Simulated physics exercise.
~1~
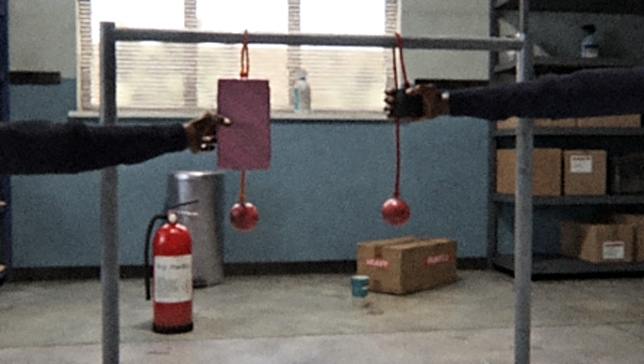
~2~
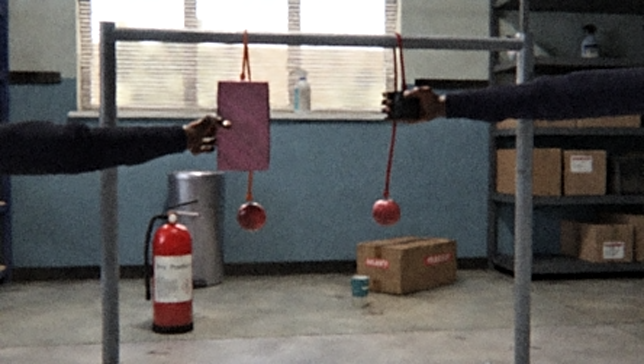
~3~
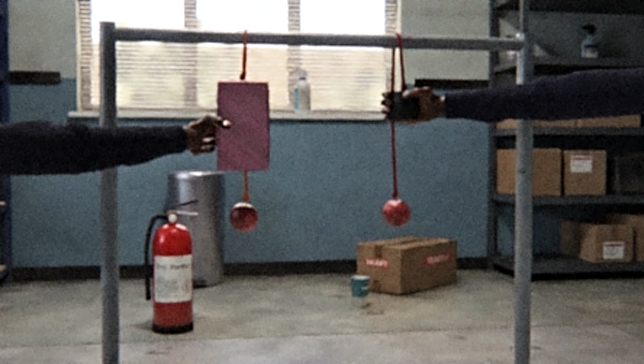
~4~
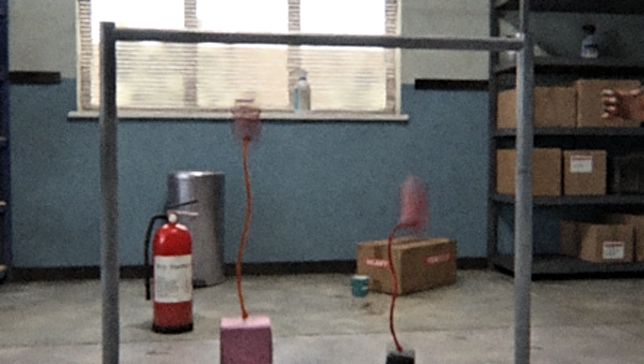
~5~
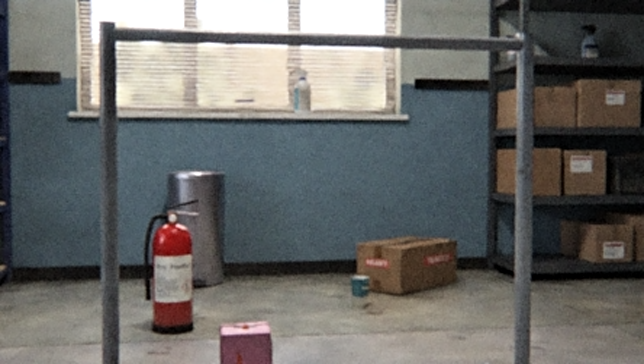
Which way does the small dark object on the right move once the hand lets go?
It moves down, dropping from beside the hand toward the floor.
Two hands release a pink case and a small dark object, which drop to the floor.
